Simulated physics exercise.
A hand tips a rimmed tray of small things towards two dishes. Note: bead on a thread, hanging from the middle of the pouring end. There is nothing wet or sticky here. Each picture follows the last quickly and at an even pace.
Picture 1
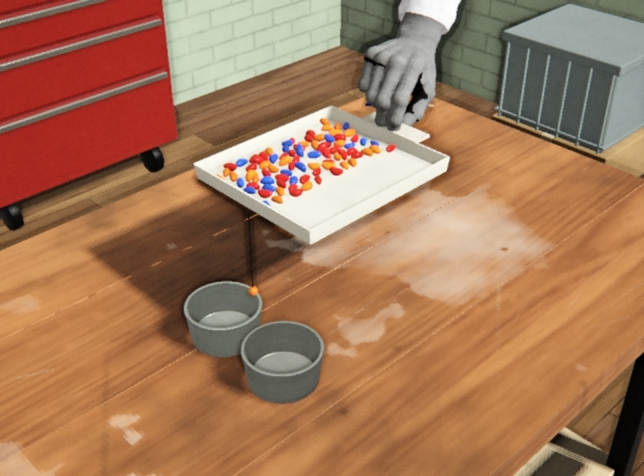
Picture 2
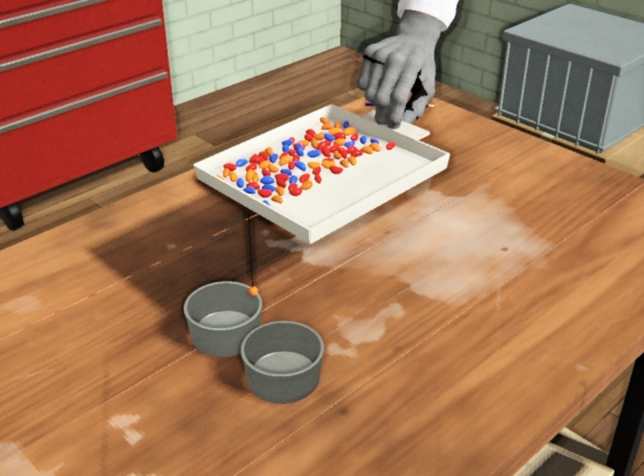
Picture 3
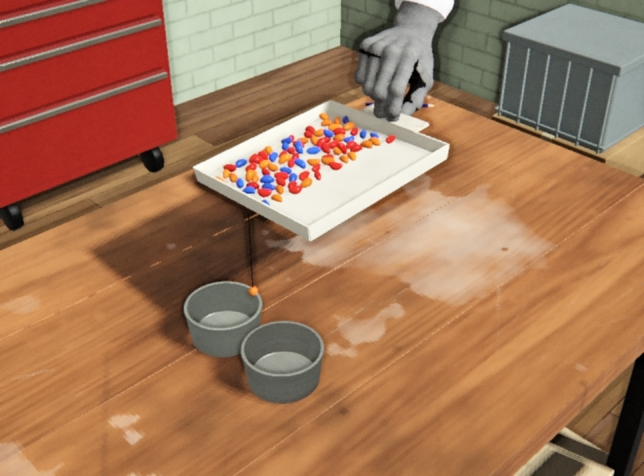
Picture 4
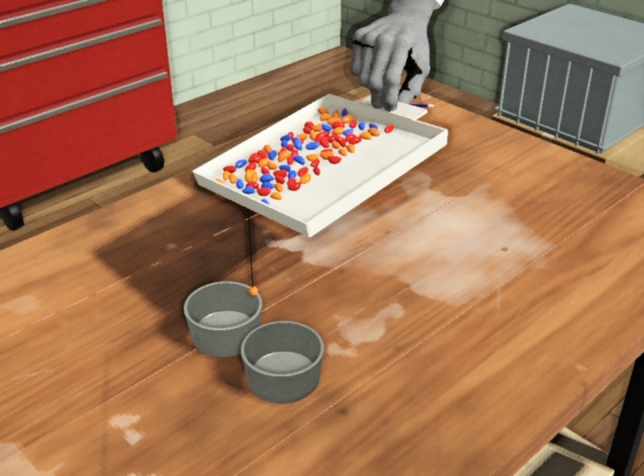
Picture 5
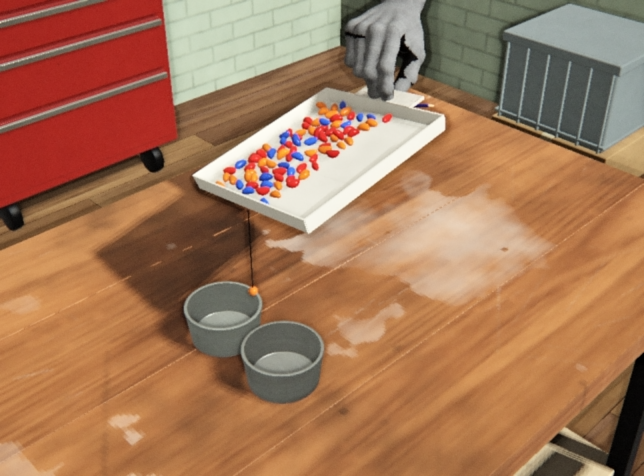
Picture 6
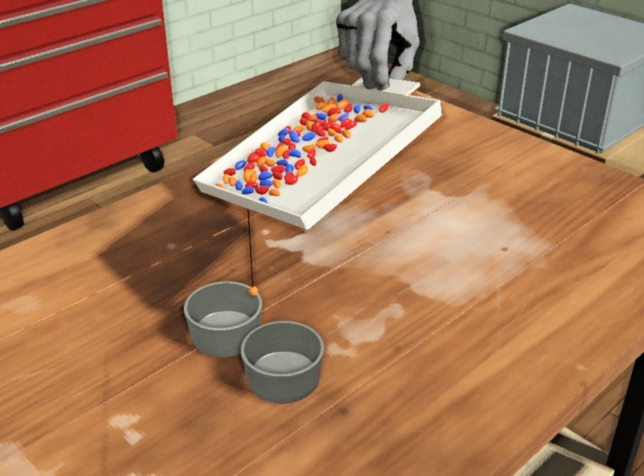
The footage shows a grey hand holding a white rimmed tray of red, blue and orange jelly beans above two grey dishes on a wooden table, gradually tilting it so its near left corner is lowest.
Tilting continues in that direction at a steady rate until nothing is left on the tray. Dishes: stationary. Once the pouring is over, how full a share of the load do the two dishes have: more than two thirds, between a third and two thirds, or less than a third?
They have less than a third of it.
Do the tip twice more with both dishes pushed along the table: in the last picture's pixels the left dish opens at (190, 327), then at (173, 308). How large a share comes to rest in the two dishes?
In the first position around 0 percent, in the second around 0 percent.
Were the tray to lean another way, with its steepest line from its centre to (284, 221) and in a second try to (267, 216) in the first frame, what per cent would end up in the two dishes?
I'd put it at some 60 % and then some 50 %.
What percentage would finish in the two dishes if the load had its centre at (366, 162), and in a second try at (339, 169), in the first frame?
It's 20 percent the first time and 20 percent the second.
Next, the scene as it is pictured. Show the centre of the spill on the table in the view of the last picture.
Near (194, 284).
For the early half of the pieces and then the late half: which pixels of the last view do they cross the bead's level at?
(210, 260) first, (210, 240) later.
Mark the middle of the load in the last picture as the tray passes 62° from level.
Centre estimate: (249, 150).
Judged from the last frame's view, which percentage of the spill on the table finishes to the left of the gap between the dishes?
Around 90 %.
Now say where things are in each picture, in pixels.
The first frame shows corners of the pouring end at (197, 164) and (310, 229), level; middle of the load at (296, 160), jelly beans; left dish at (195, 334); right dish at (253, 379); bead on its thread at (253, 291).
The second frame shows corners of the pouring end at (197, 165) and (310, 228), level; middle of the load at (296, 159).
The third frame shows corners of the pouring end at (196, 167) and (309, 226), tipped barely, lowest at the left corner; middle of the load at (296, 157).
The fourth frame shows corners of the pouring end at (196, 171) and (307, 222), tipped a little, lowest at the left corner; middle of the load at (295, 154).
The fifth frame shows corners of the pouring end at (195, 175) and (304, 218), tipped a little, lowest at the left corner; middle of the load at (294, 150).
The sixth frame shows corners of the pouring end at (196, 179) and (302, 215), tipped clearly, lowest at the left corner; middle of the load at (292, 147); left dish at (195, 334); right dish at (253, 379).
Soon after the last picture, tray tipped steeply; all on the tray.
A little later, tray tipped right over; nearly all on the tray; a stray few outside both.
Later still, tray tipped past a quarter turn; a small part in the left dish; nearly all outside both.
At rest, tray tipped past a quarter turn; none in the right dish; a small part in the left dish; nearly all outside both.
